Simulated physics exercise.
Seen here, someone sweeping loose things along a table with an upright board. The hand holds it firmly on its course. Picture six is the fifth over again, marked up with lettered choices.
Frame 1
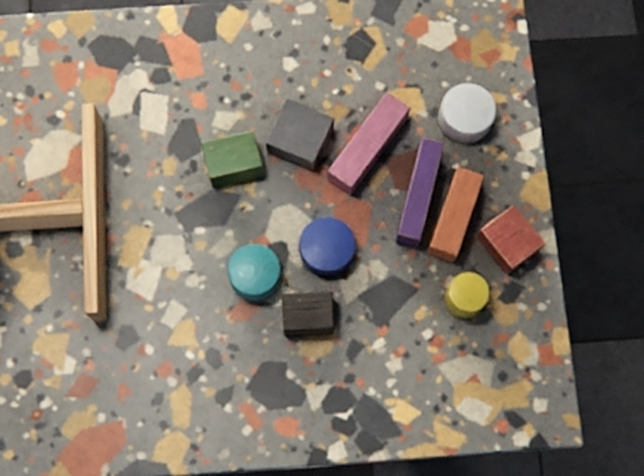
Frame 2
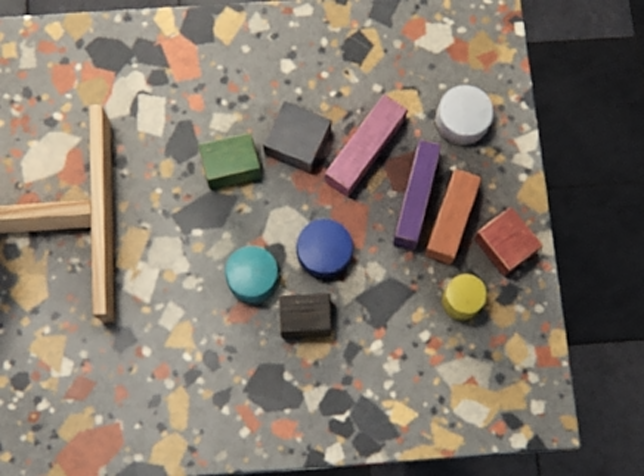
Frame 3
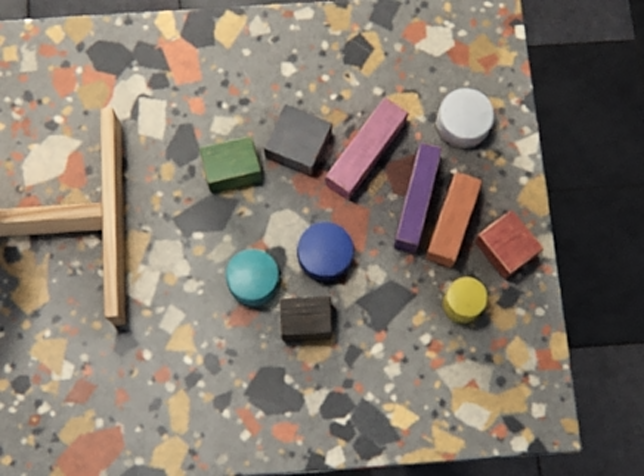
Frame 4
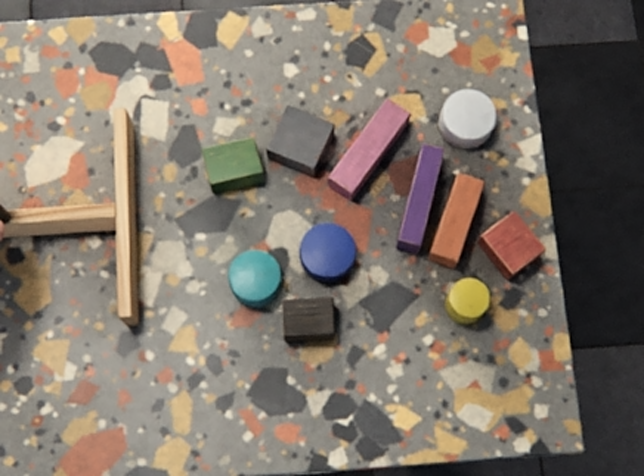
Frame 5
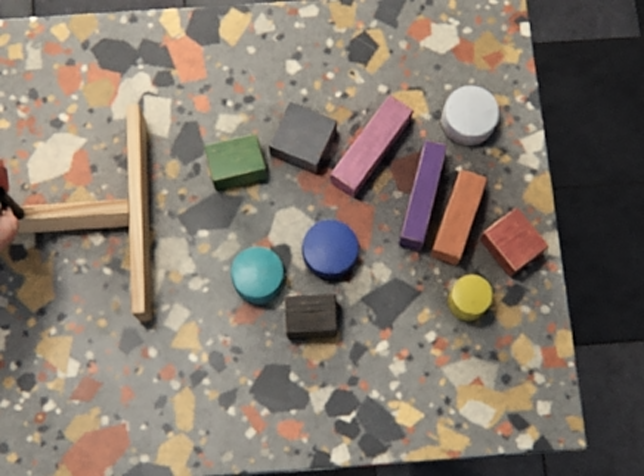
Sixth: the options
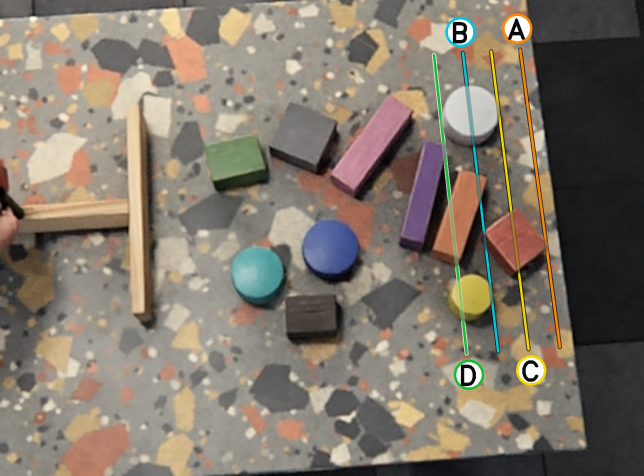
At first, an upright wooden board on a handle stands at the left of a speckled table, apart from a scattered group of coloured blocks, bars and round tins. The board slides steadily right, and a hand gripping its handle comes into view at the left edge, while the loose things stay put.
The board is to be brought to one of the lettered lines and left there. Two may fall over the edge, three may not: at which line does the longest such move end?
It can go as far as D.
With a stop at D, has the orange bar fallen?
No.
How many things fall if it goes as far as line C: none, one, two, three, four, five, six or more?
In all, five.
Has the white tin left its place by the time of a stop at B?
By then, yes.
On the marked copy, A at (539, 192); B at (480, 196); C at (509, 194); D at (450, 198).
With D. Early on, board (249, 198); grey block (329, 127); turquoise tin (288, 273).
Further on, board (363, 191); orange bar (475, 225); purple bar (463, 198).
At the end, board (449, 185); red block over the edge; white tin over the edge; two fallen.
As for the rest, A drops nine; B drops four; C drops five.
